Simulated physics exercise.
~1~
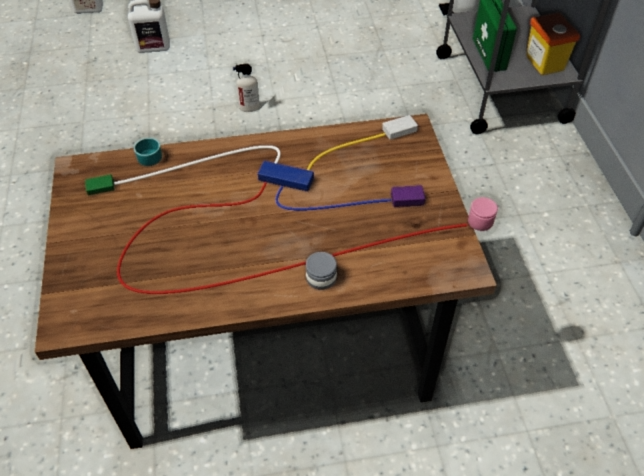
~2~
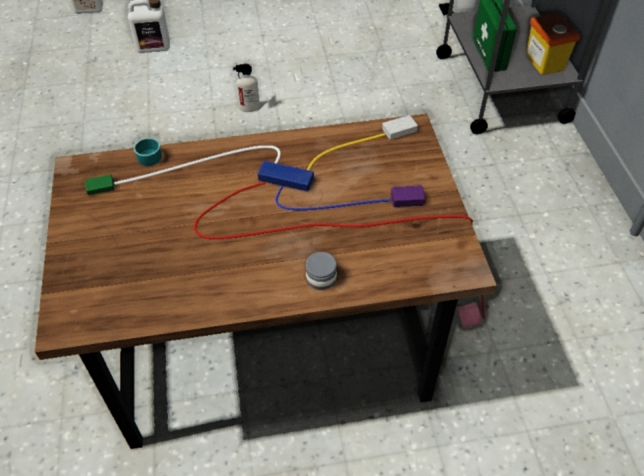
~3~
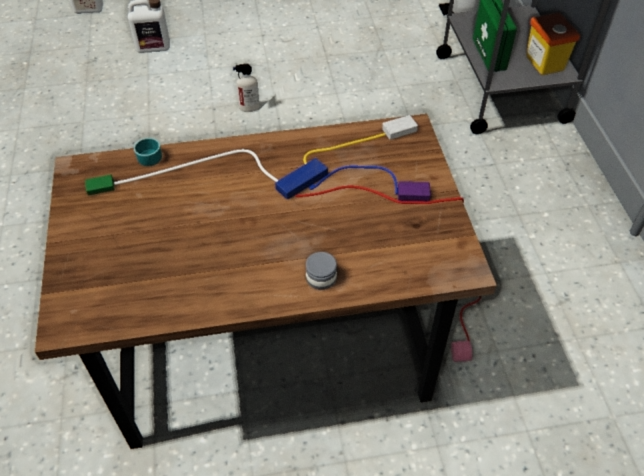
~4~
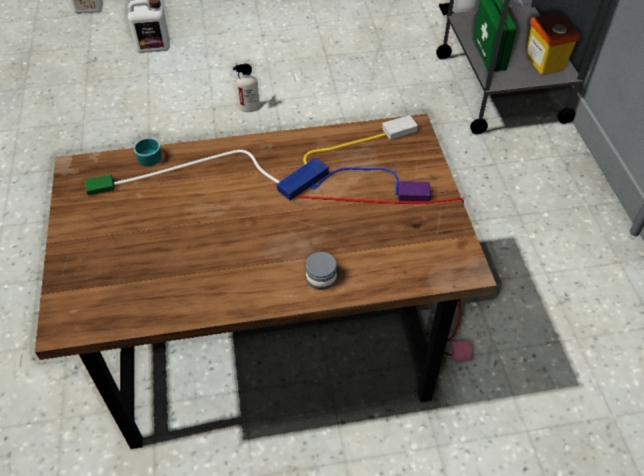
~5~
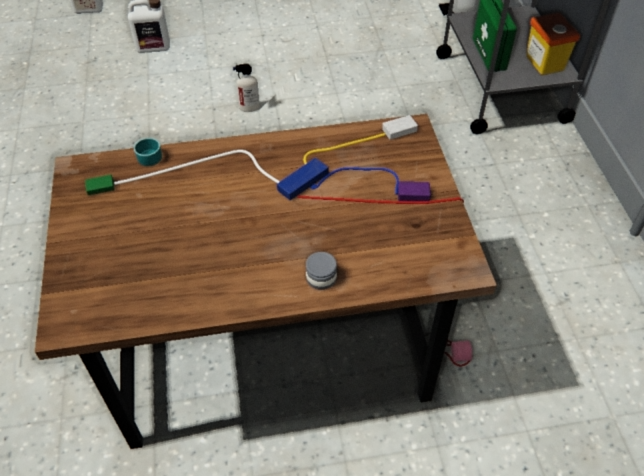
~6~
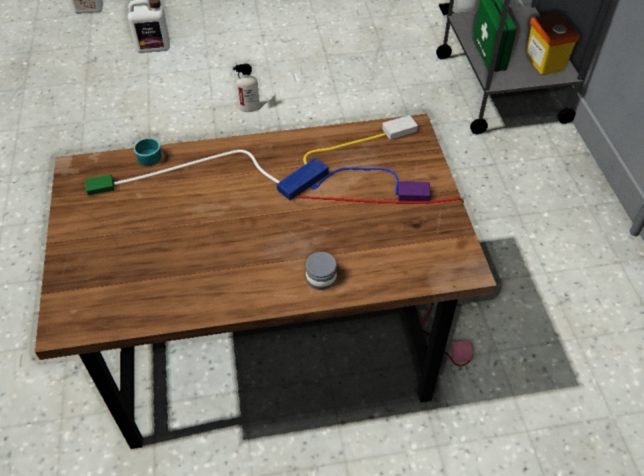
A pink speaker drops off the right side of a wooden table, pulling its red cable taut and tugging the blue power strip slightly right, then hangs beside the table leg while the mug, tin, charger and white drive stay in place.
